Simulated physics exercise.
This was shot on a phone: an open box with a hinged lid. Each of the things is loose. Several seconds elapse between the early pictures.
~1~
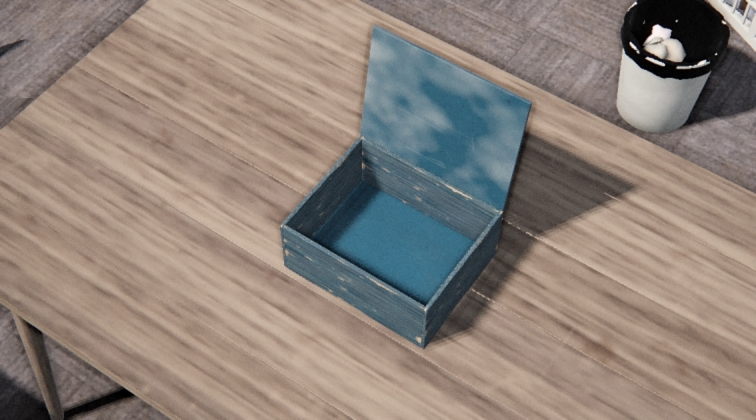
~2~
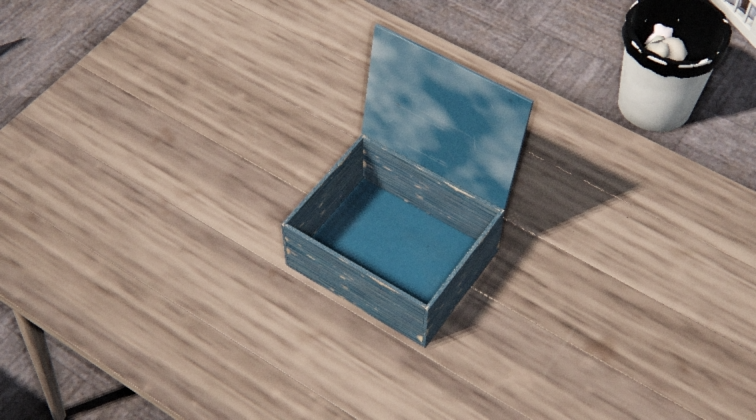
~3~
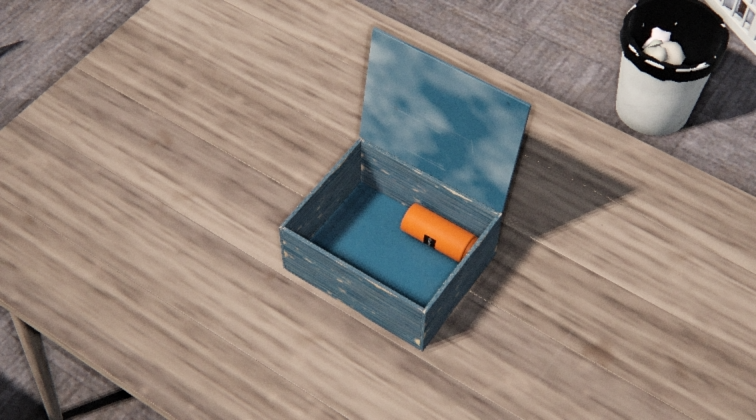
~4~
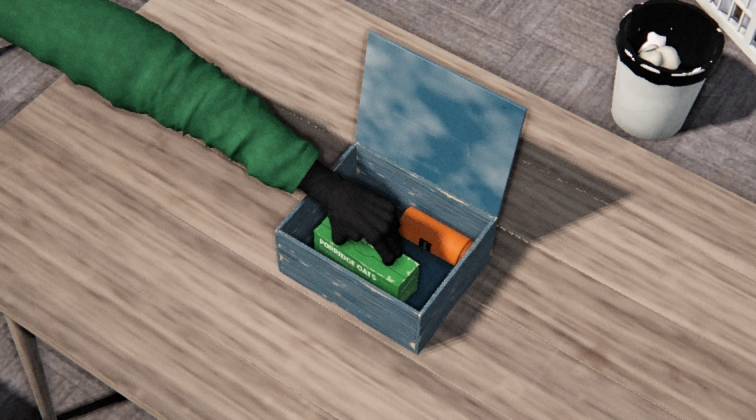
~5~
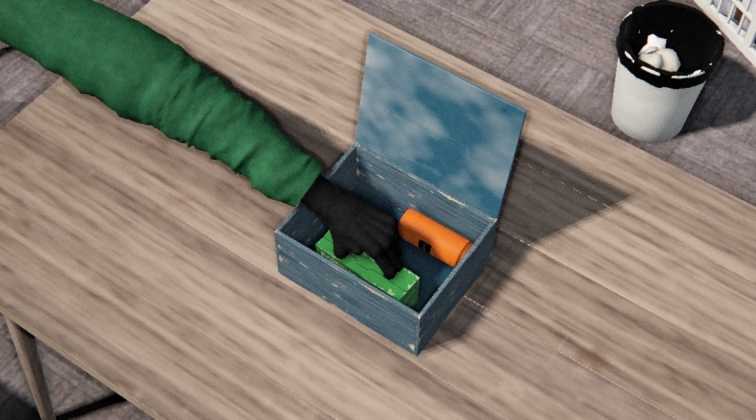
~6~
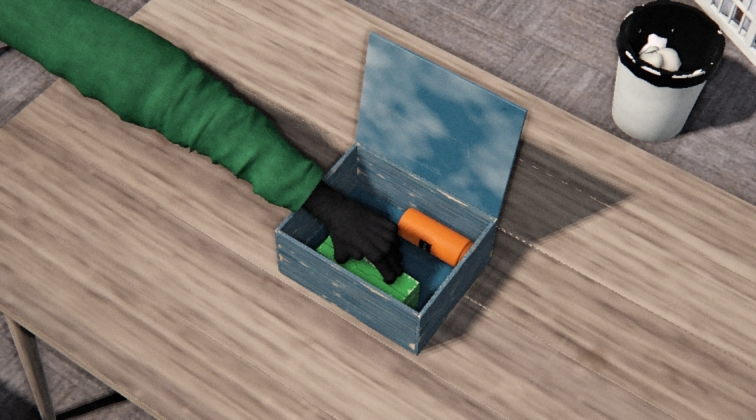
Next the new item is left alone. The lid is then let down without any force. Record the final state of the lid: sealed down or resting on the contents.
Final state: Sealed down.
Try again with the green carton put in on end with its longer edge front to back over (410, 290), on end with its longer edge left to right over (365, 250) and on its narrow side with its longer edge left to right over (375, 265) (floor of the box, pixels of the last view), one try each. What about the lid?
The first attempt ends with the lid standing open, the second with it standing open, and the third with it lying shut.
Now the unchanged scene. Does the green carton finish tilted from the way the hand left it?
At the finish it holds its orientation.
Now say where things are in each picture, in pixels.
In the first frame, the last thing is not in view yet.
In the second frame, the last thing is not in view yet.
In the third frame, the last thing is not in view yet; orange shaker (444, 236).
The fourth frame shows on its way; green carton (366, 260); orange shaker (439, 239).
The fifth frame shows on its way; orange shaker (439, 241).
The sixth frame shows in place under the hand; orange shaker (439, 240).
Then, 1.20 s past the last view, lid starting down.
Then, 1.70 s past the last view, lid 49° above the rim.
Then, 2.00 s past the last view, lid 17° above the rim.
Finally, lid shut; both still in place. Final places as the last picture's camera would see them, green carton near (367, 278).
